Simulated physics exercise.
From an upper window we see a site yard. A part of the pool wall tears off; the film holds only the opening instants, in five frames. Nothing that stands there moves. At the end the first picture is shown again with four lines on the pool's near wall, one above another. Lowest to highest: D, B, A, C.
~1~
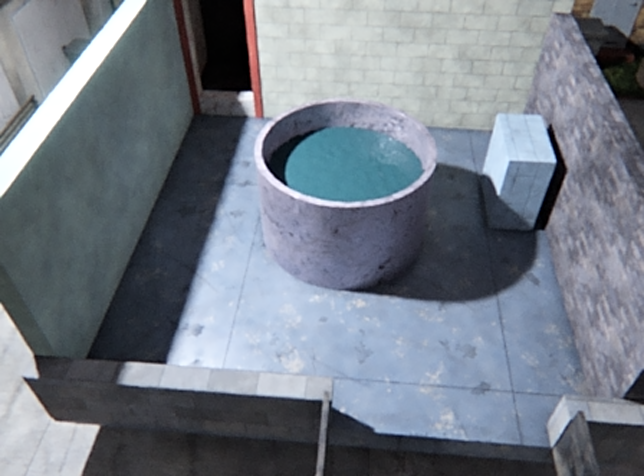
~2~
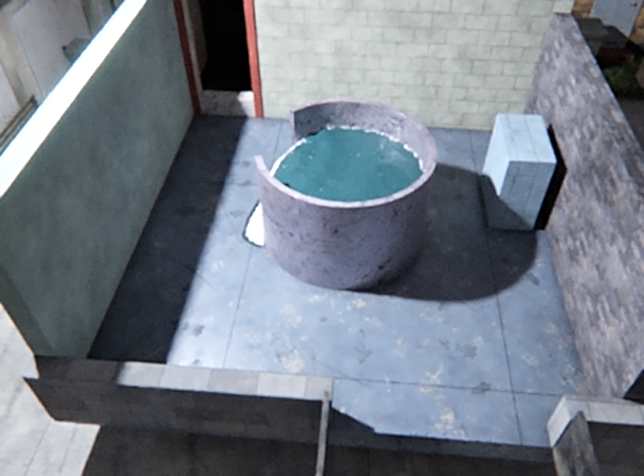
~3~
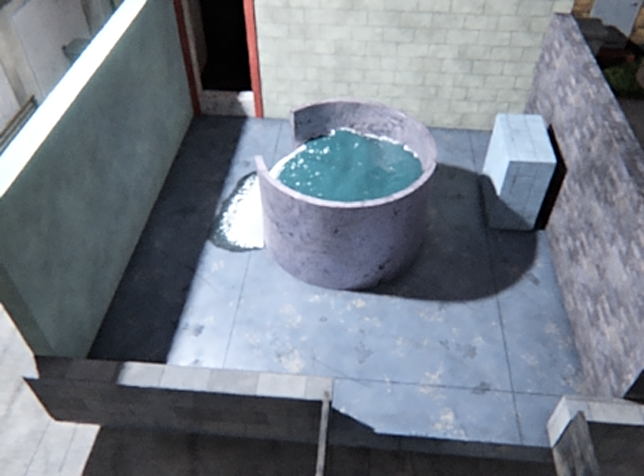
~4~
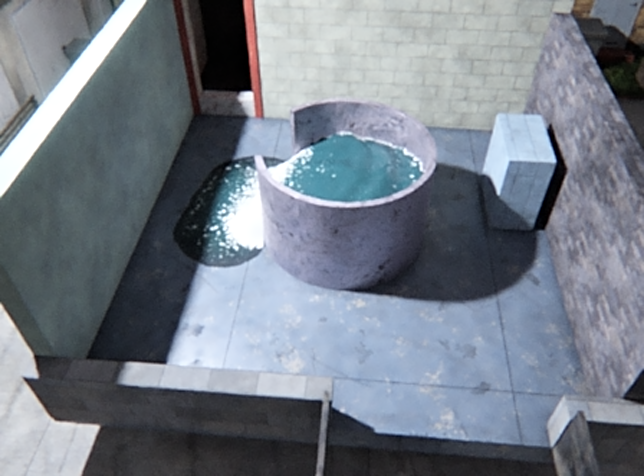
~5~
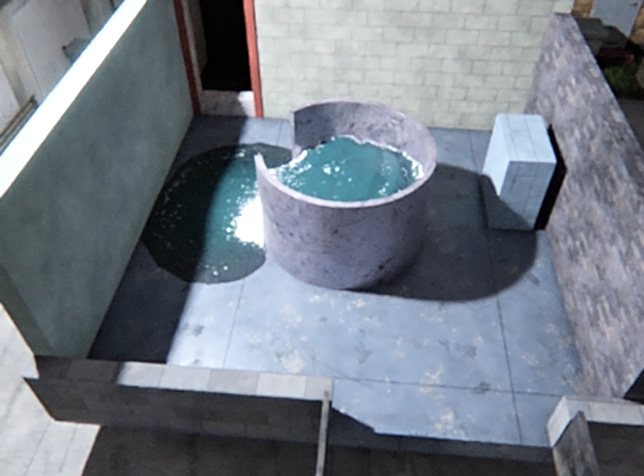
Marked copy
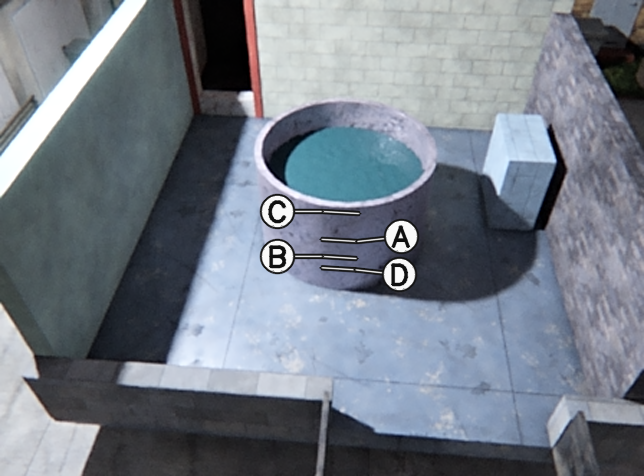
Water pours through a gap in the round pool's left side and spreads across the yard.
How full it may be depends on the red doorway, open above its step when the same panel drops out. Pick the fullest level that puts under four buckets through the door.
I would pick mark B.
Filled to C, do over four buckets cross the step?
Yes.
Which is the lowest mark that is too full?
A.
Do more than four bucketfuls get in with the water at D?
No.
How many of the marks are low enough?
Two.
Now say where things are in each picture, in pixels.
Water in the pool at rest, its middle at (345, 173); foot of the red doorway at (228, 115); open gate at (448, 383), in the first frame.
Front seen at (261, 243), 1 % of the ground wet, in the second frame.
Front seen at (216, 237), 5 % of the ground wet, in the third frame.
Front seen at (180, 231), 10 % of the ground wet, in the fourth frame.
Front seen at (190, 162), 17 % of the ground wet, in the fifth frame.
On the marked copy, A at (339, 240); B at (339, 257); C at (340, 212); D at (338, 268); from the bottom up D, B, A, C.
With A, about 9 bucketfuls get in.
With B, a bucket or two gets in.
With C, dozens of bucketfuls pour in.
With D, nothing gets over.
